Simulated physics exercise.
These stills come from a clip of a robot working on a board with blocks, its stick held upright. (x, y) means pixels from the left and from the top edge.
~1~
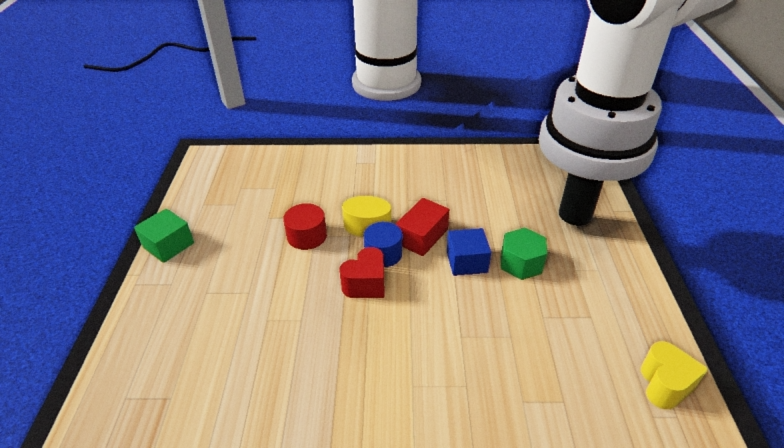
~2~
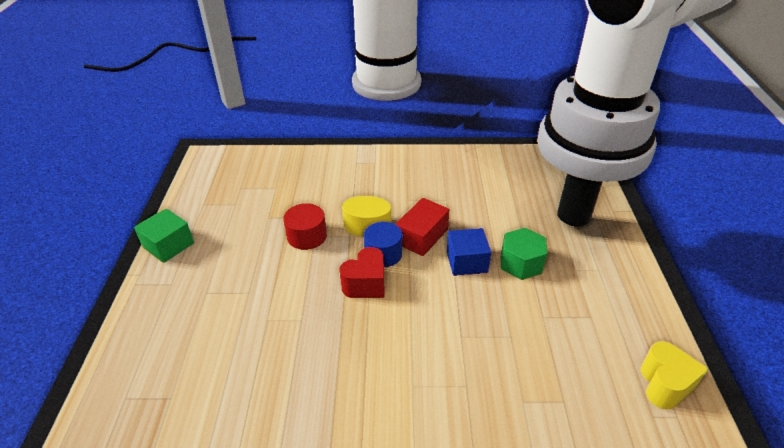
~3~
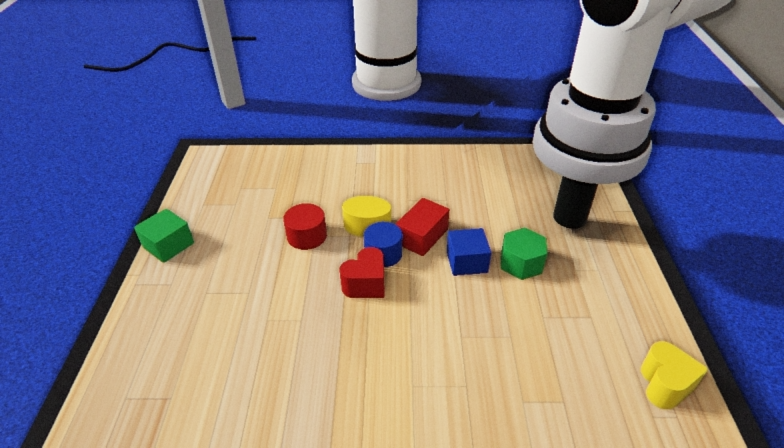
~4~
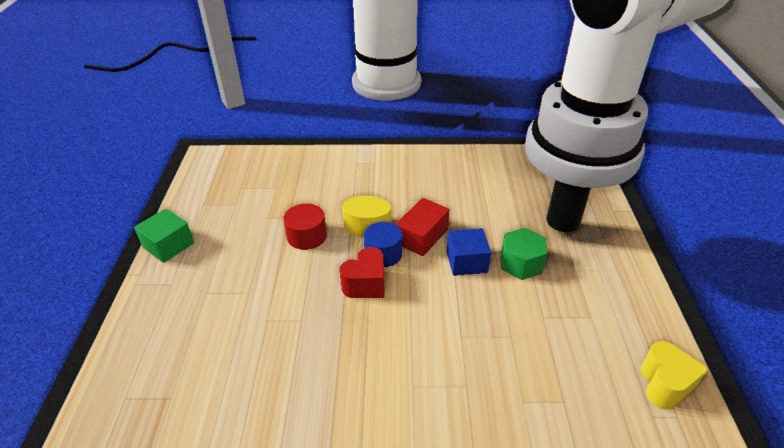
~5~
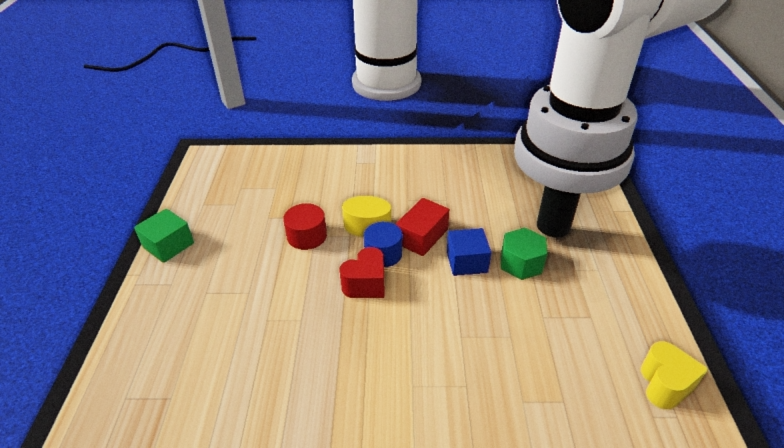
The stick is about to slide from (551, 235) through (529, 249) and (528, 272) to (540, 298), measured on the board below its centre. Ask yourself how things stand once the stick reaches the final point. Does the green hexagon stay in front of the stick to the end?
No, I don't think so.
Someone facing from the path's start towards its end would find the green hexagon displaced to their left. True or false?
It is false.
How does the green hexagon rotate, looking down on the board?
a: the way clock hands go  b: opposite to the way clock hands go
Letter a.
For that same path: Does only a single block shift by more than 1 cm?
In short: Yes.
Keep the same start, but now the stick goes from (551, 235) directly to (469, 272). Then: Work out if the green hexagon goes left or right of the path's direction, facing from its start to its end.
It slides leftward.
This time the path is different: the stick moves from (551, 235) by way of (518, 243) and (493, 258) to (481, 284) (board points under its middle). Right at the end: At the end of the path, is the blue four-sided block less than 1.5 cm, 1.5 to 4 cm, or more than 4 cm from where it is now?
The answer is 1.5 to 4 cm.
What follows on the original path. One third of the way, stick at (531, 240); green hexagon at (517, 251).
Two thirds of the way, stick at (531, 264); green hexagon at (506, 271), turned 20° clockwise.
At the end, stick at (543, 290); blue four-sided block still; green hexagon at (502, 277), turned 35° clockwise.
